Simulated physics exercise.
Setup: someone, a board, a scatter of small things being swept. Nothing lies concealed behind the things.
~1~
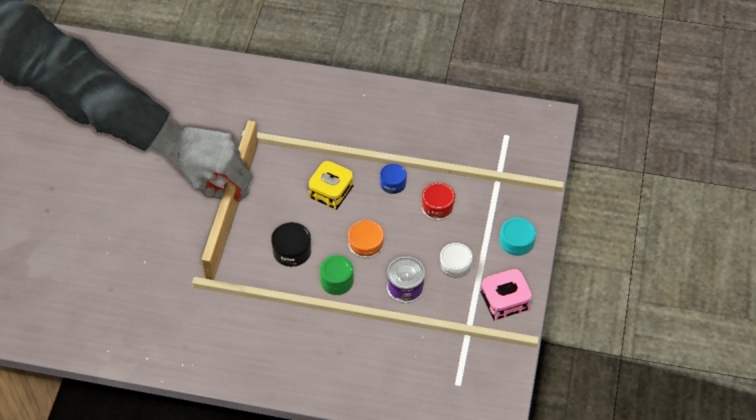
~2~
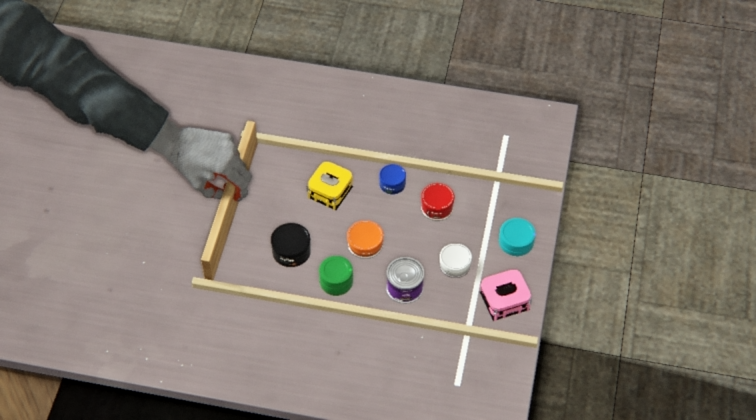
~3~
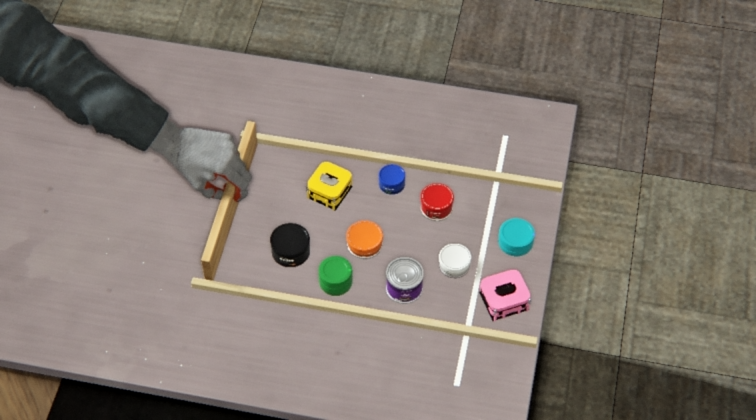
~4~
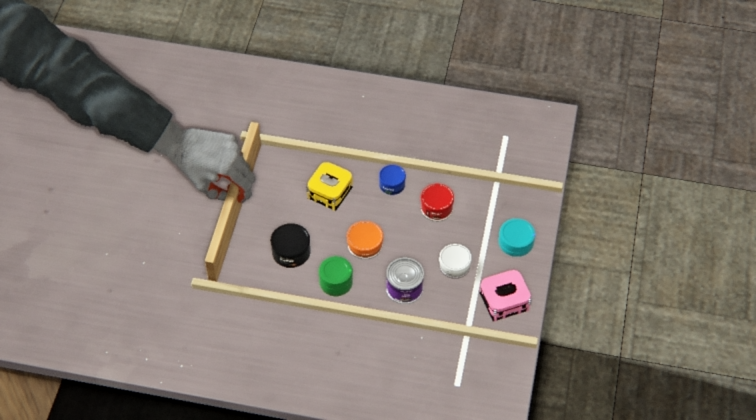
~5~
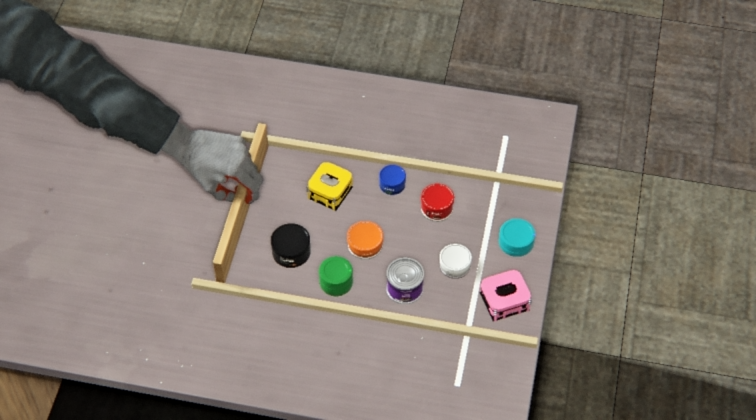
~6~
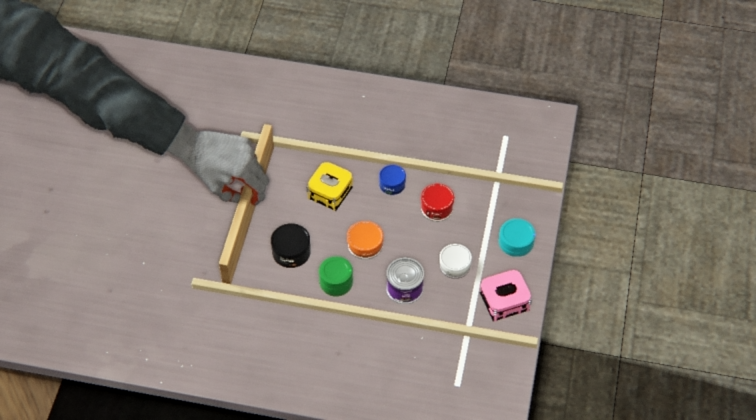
A gloved hand slides a wooden board slightly right toward small colourful containers on a table.
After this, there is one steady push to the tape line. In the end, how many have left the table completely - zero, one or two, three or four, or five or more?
I predict exactly one or two will slip off.
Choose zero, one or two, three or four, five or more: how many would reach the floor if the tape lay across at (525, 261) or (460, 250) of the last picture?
Falls: Five or more; no fall at all.
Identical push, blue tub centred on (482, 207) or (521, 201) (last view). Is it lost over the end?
Order of tries: Off, on.
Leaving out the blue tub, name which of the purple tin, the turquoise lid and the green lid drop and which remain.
Purple tin still up, turquoise lid still up, green lid still up.
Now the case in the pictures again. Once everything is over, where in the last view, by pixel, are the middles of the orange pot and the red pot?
Listed in order, first is (502, 247) and the other is (542, 214).
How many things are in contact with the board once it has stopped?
It is in contact with 5.
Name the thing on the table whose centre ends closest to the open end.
That one is the turquoise lid.
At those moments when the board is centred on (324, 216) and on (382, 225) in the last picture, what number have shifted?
First 4, after that 7.
Soon after, none off yet; turquoise lid at rest near (517, 238); pink case at rest near (505, 296); white tin at rest near (455, 261).
After that, none off yet; turquoise lid at rest near (519, 239); pink case displaced a little near (517, 295); white tin displaced about its own width near (487, 260).
In the end, the number that fall off is one or two; gone, pink case.
